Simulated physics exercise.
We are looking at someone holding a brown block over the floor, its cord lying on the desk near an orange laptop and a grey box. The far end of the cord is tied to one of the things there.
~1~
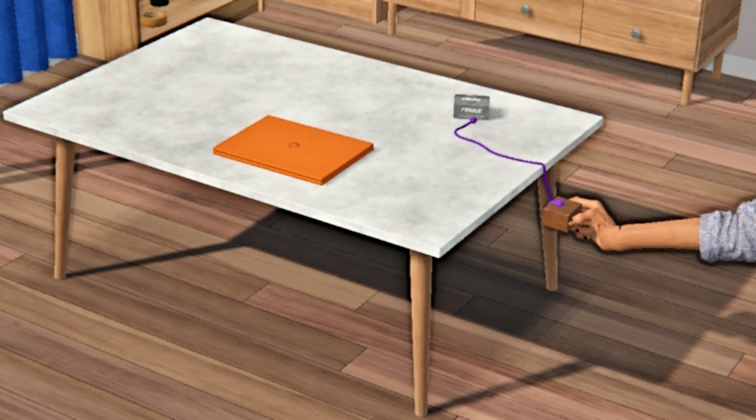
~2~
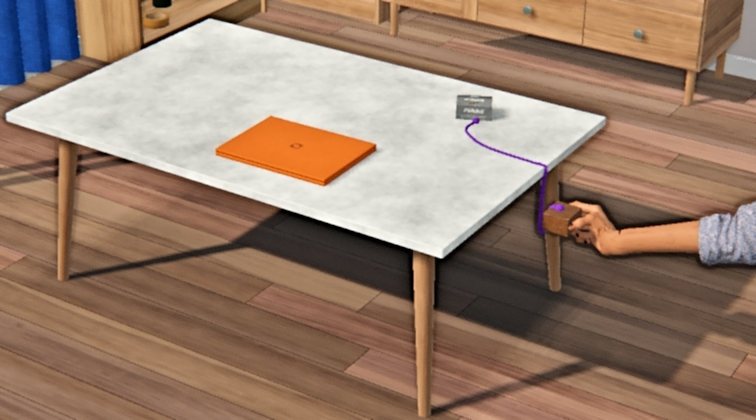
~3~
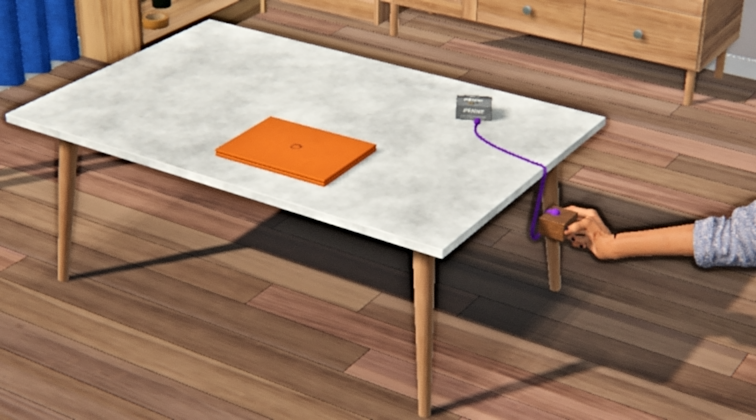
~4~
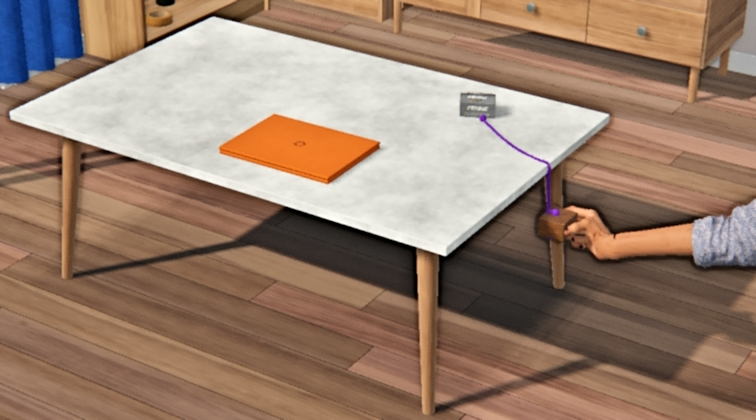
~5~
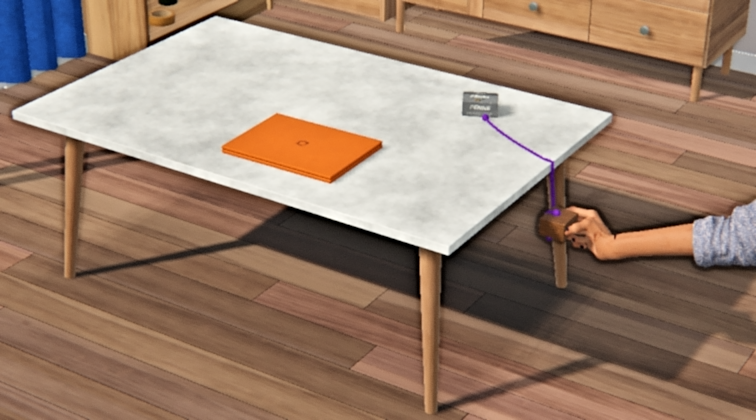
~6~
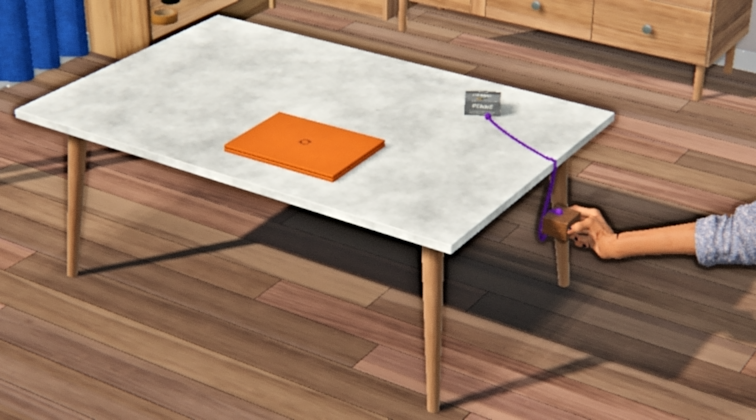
A hand reaches in from the right, holding a brown block above a wood-plank floor beside a pale, marbled desk seen from above at an angle. An orange laptop lies near the middle of the desktop, and a purple cord runs from the block over the edge to a small grey box. The block lowers slightly, the cord shifts and straightens across the desktop, and the view drifts very slightly.
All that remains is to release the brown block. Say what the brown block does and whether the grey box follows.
Outcome: The brown block lands on the floor, the grey box follows it down.
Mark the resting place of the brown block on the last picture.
Around (542, 324).
Then, 0.52 s past the final frame, block on the floor near (544, 325); laptop still; box tugged along near (577, 164).
Then, 0.86 s past the final frame, block on the floor near (541, 323); laptop still; box down on the floor.
When it is over, block on the floor near (542, 324); laptop still; box down on the floor. The brown block drops all the way and the grey box is dragged off.
